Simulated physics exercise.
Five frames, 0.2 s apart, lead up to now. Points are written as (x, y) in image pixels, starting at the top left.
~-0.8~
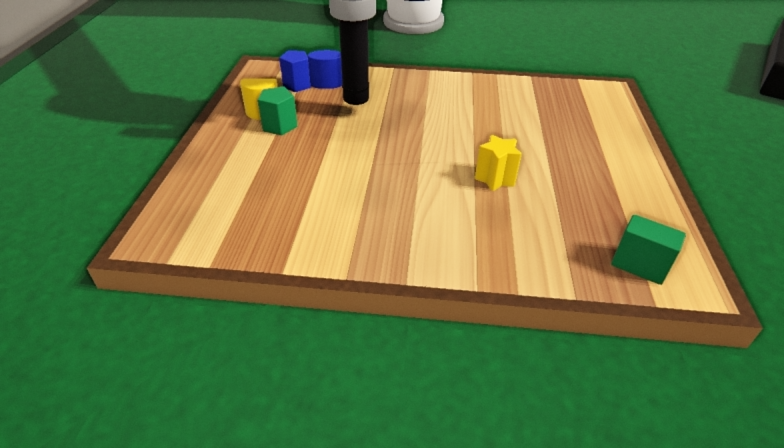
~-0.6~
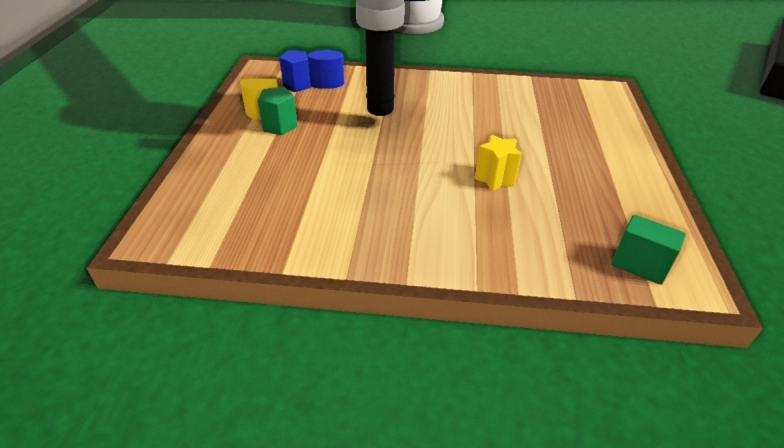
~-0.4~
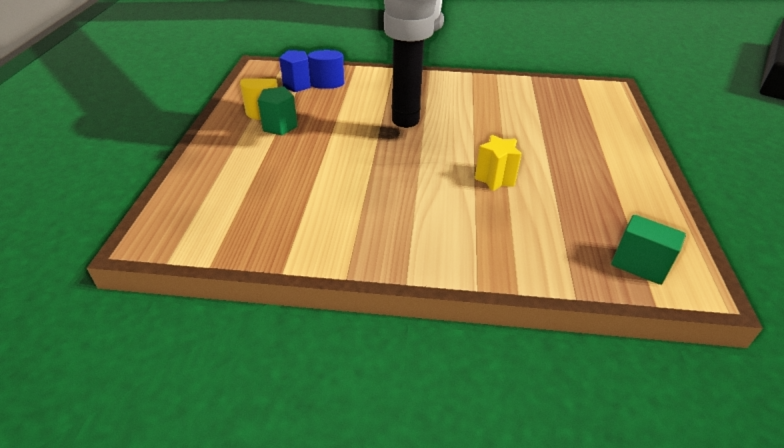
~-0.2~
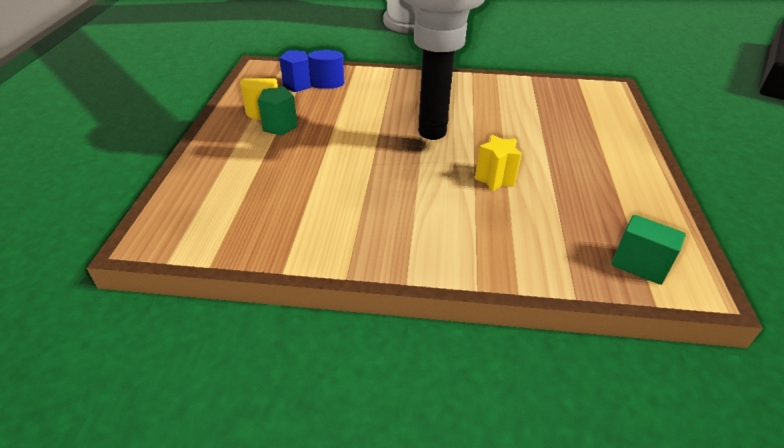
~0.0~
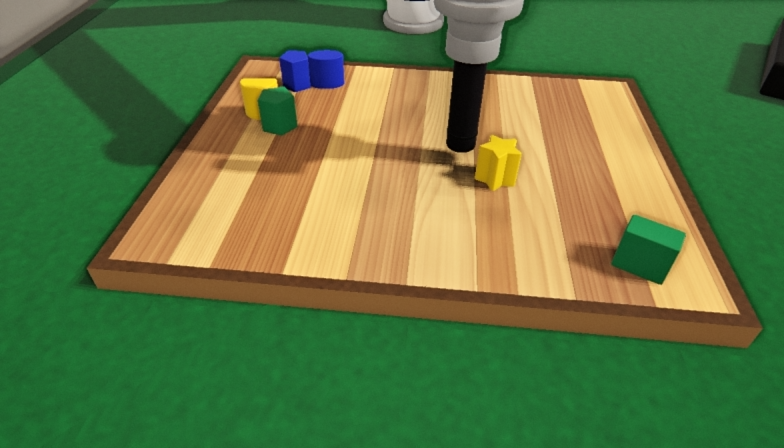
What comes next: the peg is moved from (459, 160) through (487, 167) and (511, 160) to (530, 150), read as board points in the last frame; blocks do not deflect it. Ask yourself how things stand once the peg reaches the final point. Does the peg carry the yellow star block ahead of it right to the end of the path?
I expect not.
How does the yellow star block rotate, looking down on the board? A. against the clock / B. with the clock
That would be B.
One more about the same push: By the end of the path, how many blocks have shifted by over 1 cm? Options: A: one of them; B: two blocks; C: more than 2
The answer is A.
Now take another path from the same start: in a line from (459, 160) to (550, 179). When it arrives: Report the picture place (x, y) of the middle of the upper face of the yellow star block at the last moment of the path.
Put as a pixel place, it's (526, 157).
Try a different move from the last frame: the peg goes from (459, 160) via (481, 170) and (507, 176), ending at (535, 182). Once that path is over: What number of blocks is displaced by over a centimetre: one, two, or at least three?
It will shift just one block.
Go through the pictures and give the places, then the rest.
In the first frame, tip of the peg (356, 100), middles of tops, yellow star block (502, 145).
In the second frame, peg (380, 110), nothing pushed.
In the third frame, peg (406, 121), nothing pushed.
In the fourth frame, peg (432, 133), nothing pushed.
In the fifth frame, peg (461, 146), yellow star block (502, 145).
On the path given first. One third of the way, peg (490, 153); yellow star block (510, 150), turned 30° clockwise.
Two thirds of the way, peg (514, 146); yellow star block (514, 151), turned 40° clockwise.
At the end, peg (533, 136); yellow star block (514, 151), turned 40° clockwise.
